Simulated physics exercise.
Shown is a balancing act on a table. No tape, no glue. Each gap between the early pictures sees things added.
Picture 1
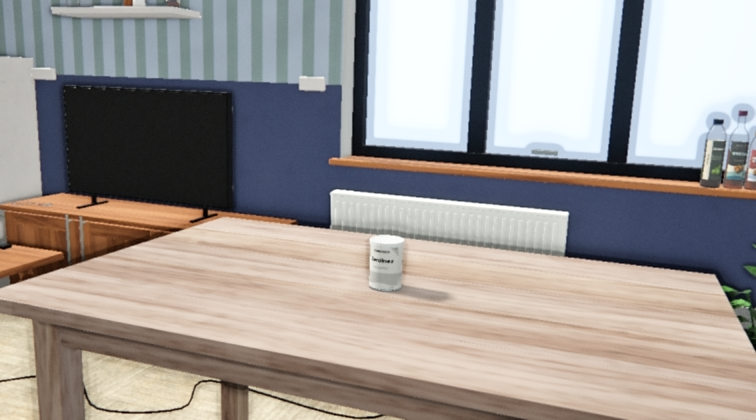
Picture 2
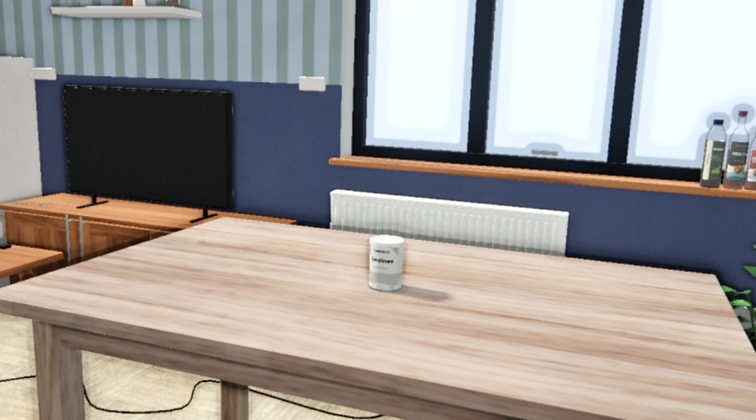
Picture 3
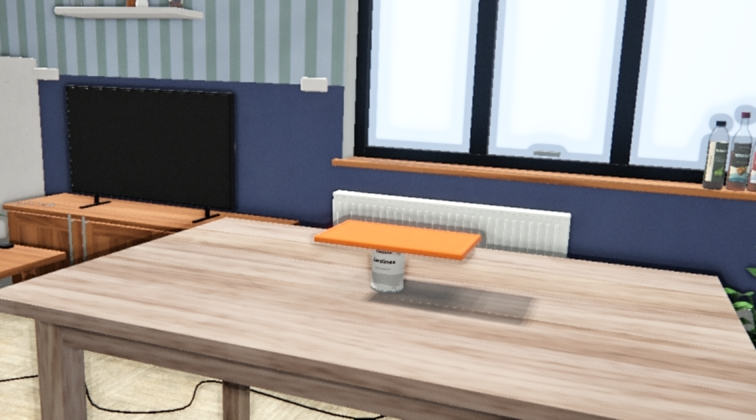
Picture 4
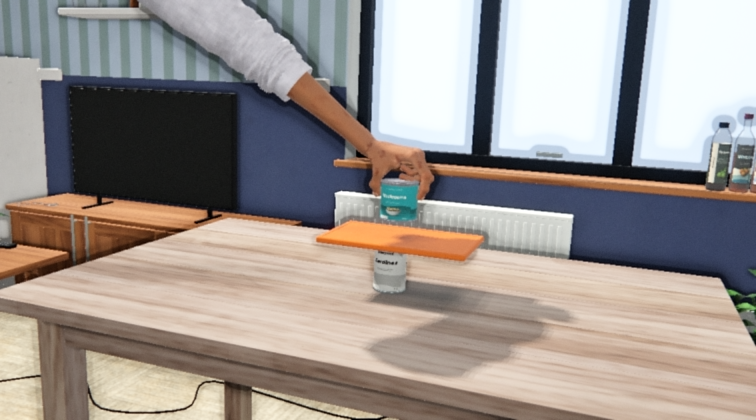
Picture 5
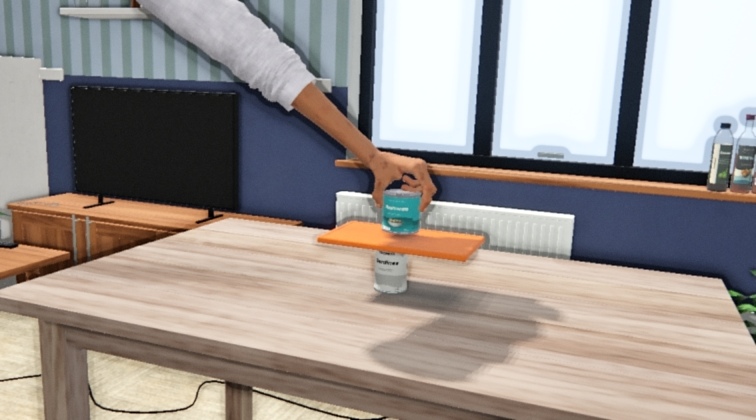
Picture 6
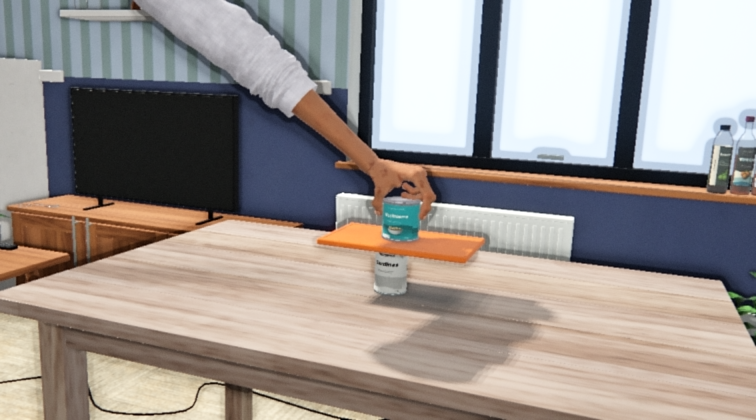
In this clip, a white tin stands on a wooden table, an orange board appears lying across its top, and then a hand reaching in from the upper left lowers a turquoise tin onto the board above the white tin.
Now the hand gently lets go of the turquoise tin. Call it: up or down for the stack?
Up - it stays standing.
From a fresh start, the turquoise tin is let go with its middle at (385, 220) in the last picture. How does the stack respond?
Outcome: Stable.
Then, 0.20 s on from there, no change.
Then, 0.50 s on from there, turquoise tin resting near (401, 219).
In the end, all 3 unmoved. At the end, from the last picture's camera, turquoise tin near (401, 219). The stack keeps its balance.
